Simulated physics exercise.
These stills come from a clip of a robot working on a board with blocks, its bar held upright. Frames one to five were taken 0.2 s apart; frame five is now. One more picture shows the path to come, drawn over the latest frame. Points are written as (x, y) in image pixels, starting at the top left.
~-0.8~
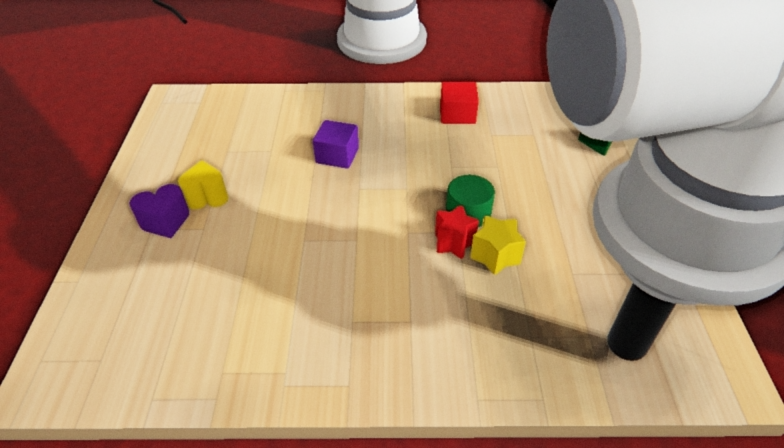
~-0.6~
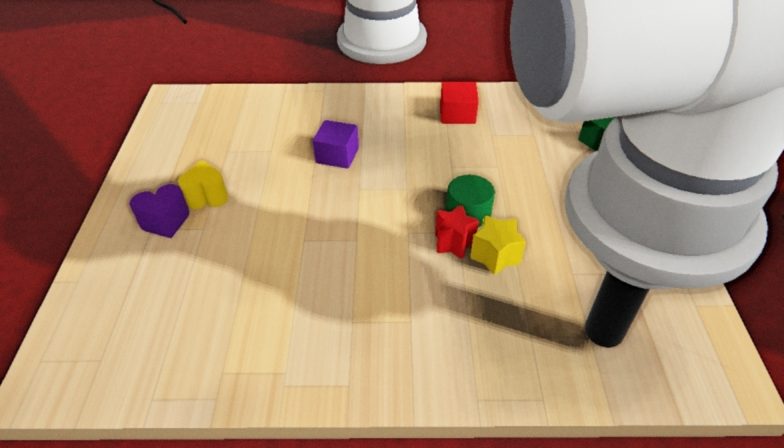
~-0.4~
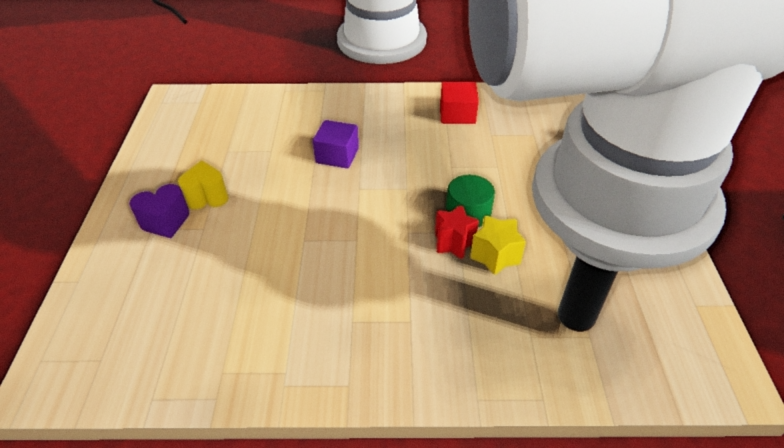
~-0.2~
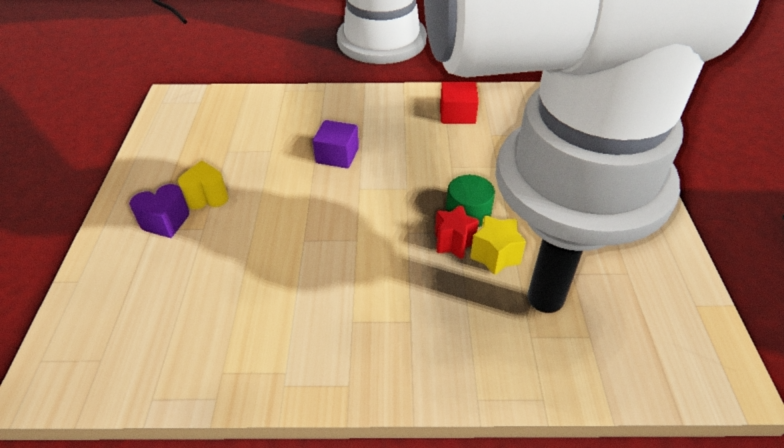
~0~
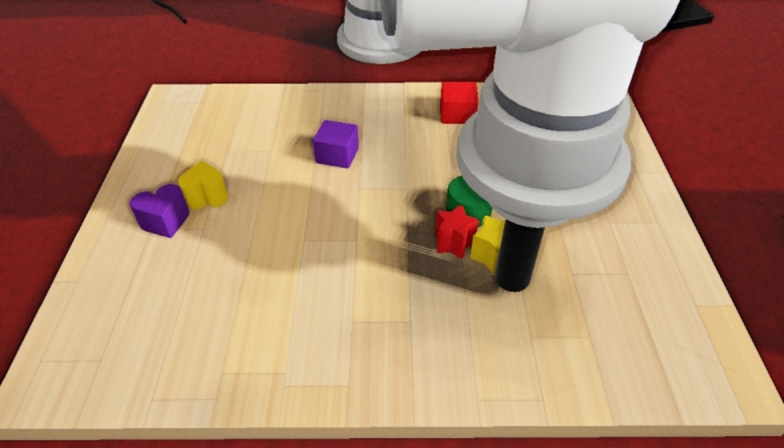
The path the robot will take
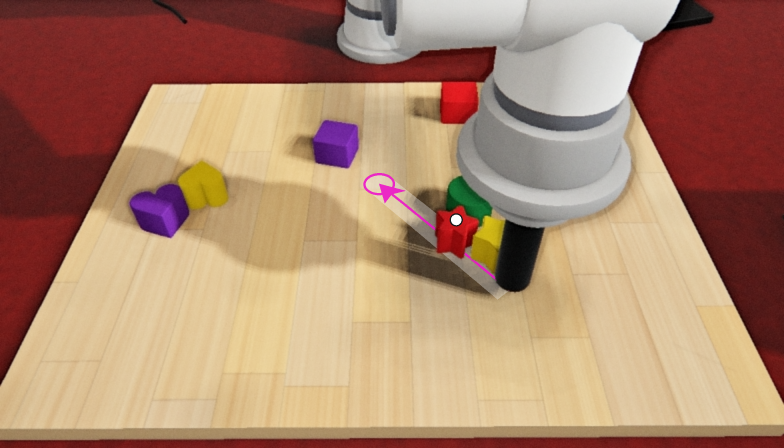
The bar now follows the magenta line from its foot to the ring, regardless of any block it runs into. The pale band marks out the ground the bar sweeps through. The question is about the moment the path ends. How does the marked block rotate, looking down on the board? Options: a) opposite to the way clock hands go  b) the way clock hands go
Answer: A.
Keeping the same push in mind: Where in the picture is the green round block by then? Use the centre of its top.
Just about (472, 175).
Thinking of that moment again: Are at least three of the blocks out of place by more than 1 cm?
It seems so.
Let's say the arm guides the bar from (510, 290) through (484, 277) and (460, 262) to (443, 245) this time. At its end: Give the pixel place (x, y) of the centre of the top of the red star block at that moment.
The point I'd pick in the picture is (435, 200).
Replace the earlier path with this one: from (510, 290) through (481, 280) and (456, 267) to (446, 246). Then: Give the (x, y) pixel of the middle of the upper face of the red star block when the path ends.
Its top middle is near (448, 200).
The drawn path runs in a line from (510, 290) to (379, 184); the dot is on the red star block.
On the path given first. One third of the way, bar (462, 240); red star block (440, 207), turned 55° anticlockwise; green round block (471, 177); yellow star block (487, 210), turned 70° clockwise.
Two thirds of the way, bar (417, 204); red star block (399, 175), turned 55° anticlockwise; green round block (472, 175); yellow star block (485, 208), turned 90° clockwise.
At the end, bar (379, 174); purple four-sided block not moved; red star block (363, 146), turned 55° anticlockwise; green round block (472, 175); yellow star block (485, 208), turned 90° clockwise.
